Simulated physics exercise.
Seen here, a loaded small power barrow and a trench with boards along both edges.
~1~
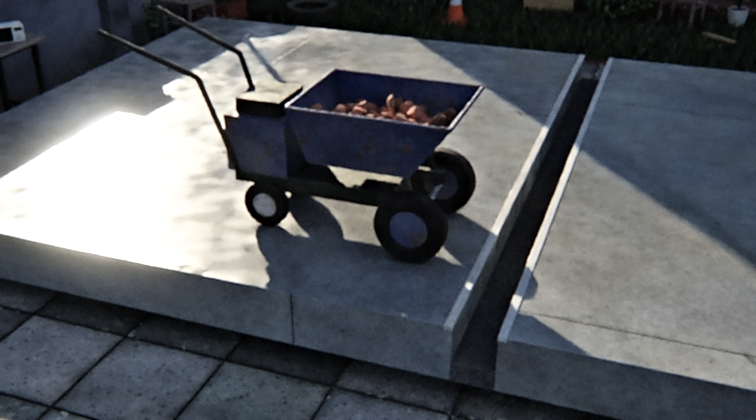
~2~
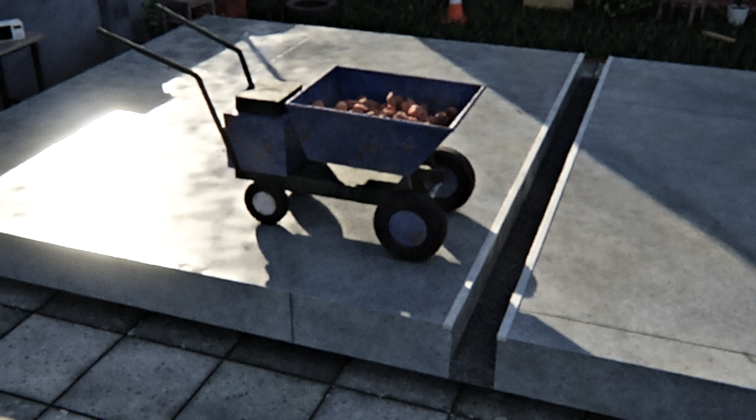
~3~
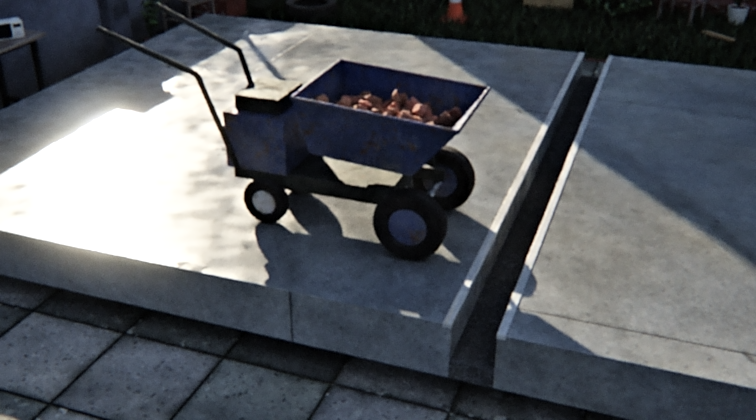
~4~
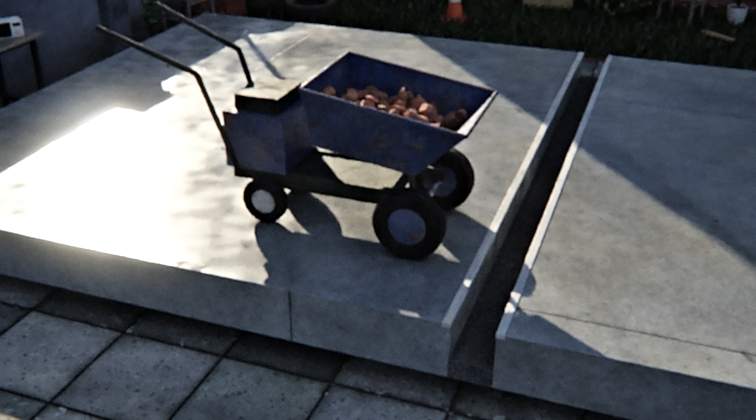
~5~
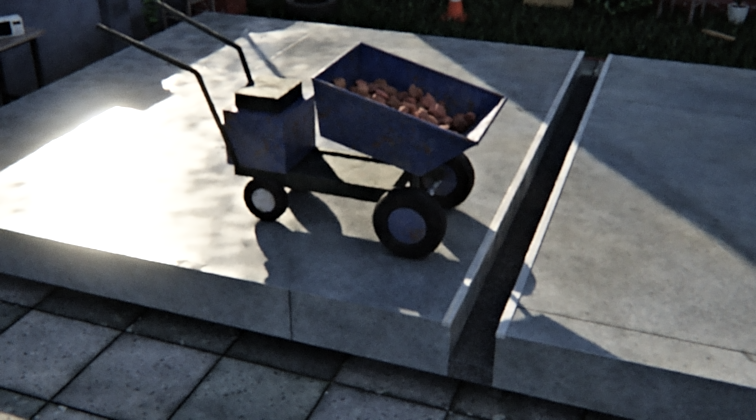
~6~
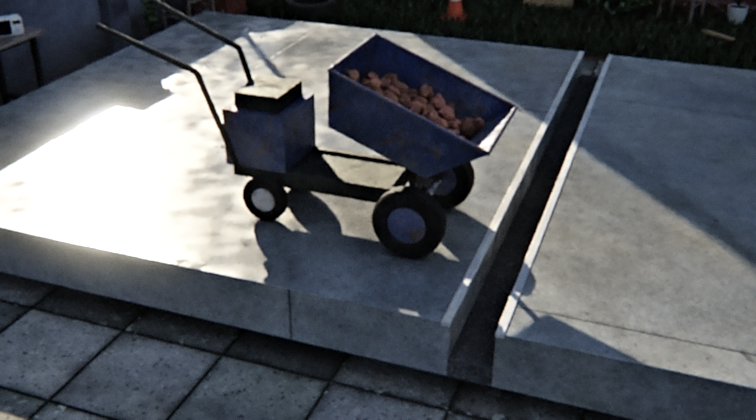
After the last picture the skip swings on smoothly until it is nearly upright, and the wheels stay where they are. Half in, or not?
The trench ends with less than half of it.
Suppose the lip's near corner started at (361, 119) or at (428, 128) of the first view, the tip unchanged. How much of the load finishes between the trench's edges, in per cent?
About 50 and 40 per cent.
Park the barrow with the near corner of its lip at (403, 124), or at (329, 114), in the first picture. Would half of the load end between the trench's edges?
In turn: Most of it; under half.
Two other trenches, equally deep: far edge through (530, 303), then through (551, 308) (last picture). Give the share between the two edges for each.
About 10 and 80 per cent.
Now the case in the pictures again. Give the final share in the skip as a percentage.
About 30 per cent.
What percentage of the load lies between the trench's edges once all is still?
Roughly 0 in a hundred.
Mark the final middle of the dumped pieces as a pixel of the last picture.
At about (582, 248).
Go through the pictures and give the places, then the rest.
In the first picture, lip of the skip at (450, 131), level; top of the load at (386, 119), lumps of rubble; first edge of the trench at (464, 294); far edge at (515, 304), the trench under half as wide as the skip, and about as deep as wide.
In the second picture, lip of the skip at (452, 130), tipped barely; top of the load at (387, 117).
In the third picture, lip of the skip at (457, 132), tipped barely; top of the load at (377, 114).
In the fourth picture, lip of the skip at (466, 137), tipped a little; top of the load at (368, 107).
In the fifth picture, lip of the skip at (476, 144), tipped a little; top of the load at (377, 102).
In the sixth picture, lip of the skip at (488, 154), tipped clearly; top of the load at (375, 93); first edge of the trench at (462, 290); far edge at (513, 300).
Soon, skip tipped steeply; all in the skip.
A while on, skip tipped right over; most in the skip; about a quarter beyond it; a stray few falling.
Towards the end, skip tipped right over; about a third in the skip; a stray few in or heaped over the trench; about two thirds beyond it.
Finally, skip tipped right over; about a third in the skip; a stray few in or heaped over the trench; about two thirds beyond it.
